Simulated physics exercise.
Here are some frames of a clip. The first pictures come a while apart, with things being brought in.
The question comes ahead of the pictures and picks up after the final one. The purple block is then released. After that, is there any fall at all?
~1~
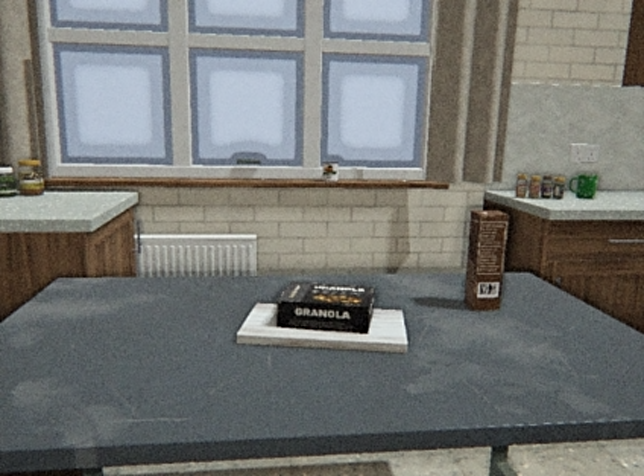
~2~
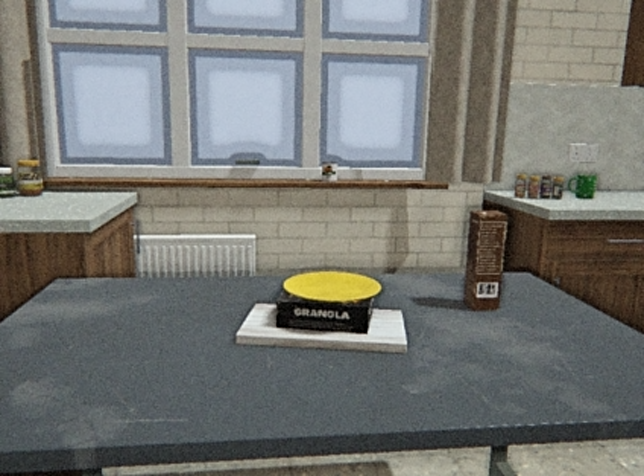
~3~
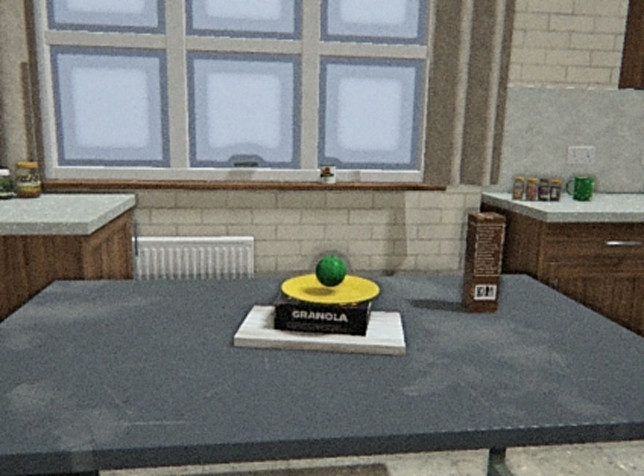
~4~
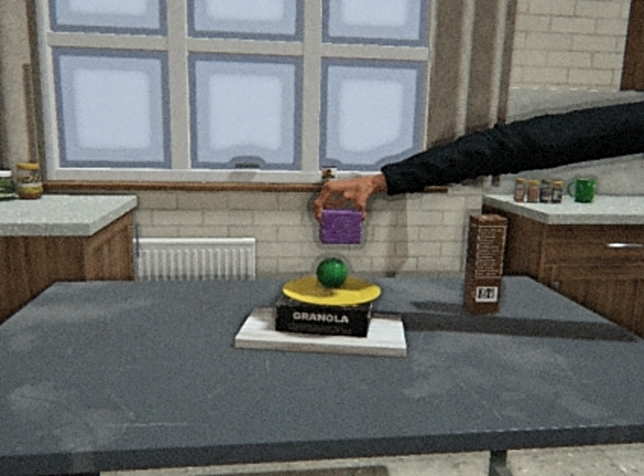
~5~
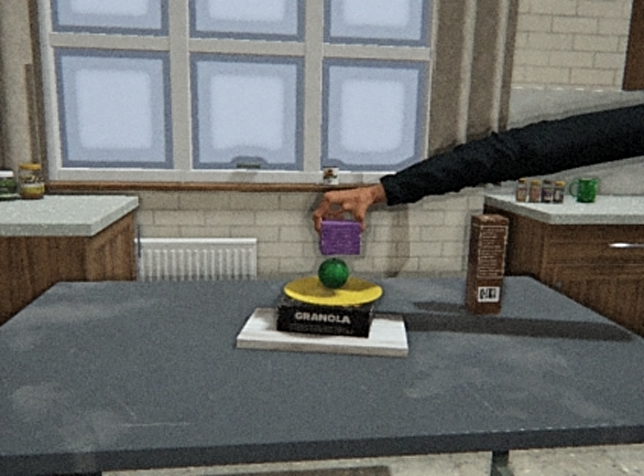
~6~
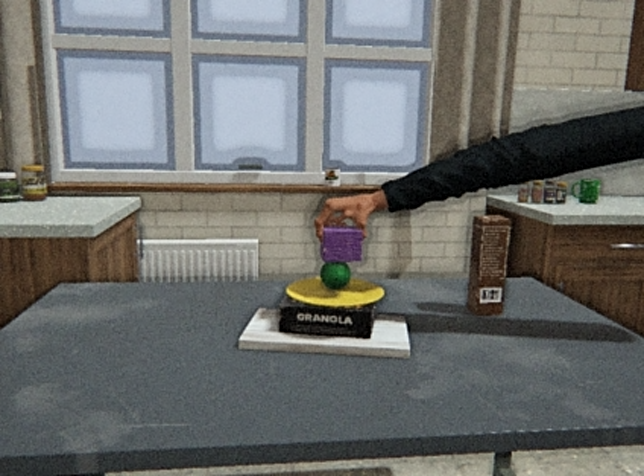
Yes, there is.
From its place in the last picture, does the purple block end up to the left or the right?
Off rightwards in the picture.
Then, 0.40 s after the last picture, purple block now fallen.
Then, 0.60 s after the last picture, things are still on the move.
Then, 0.70 s after the last picture, as before.
Then, 1.50 s after the last picture, nothing new.
At rest, fallen, purple block; the other 5 in place. Seen from the same camera at the end, purple block near (424, 313). The pile loses its balance.
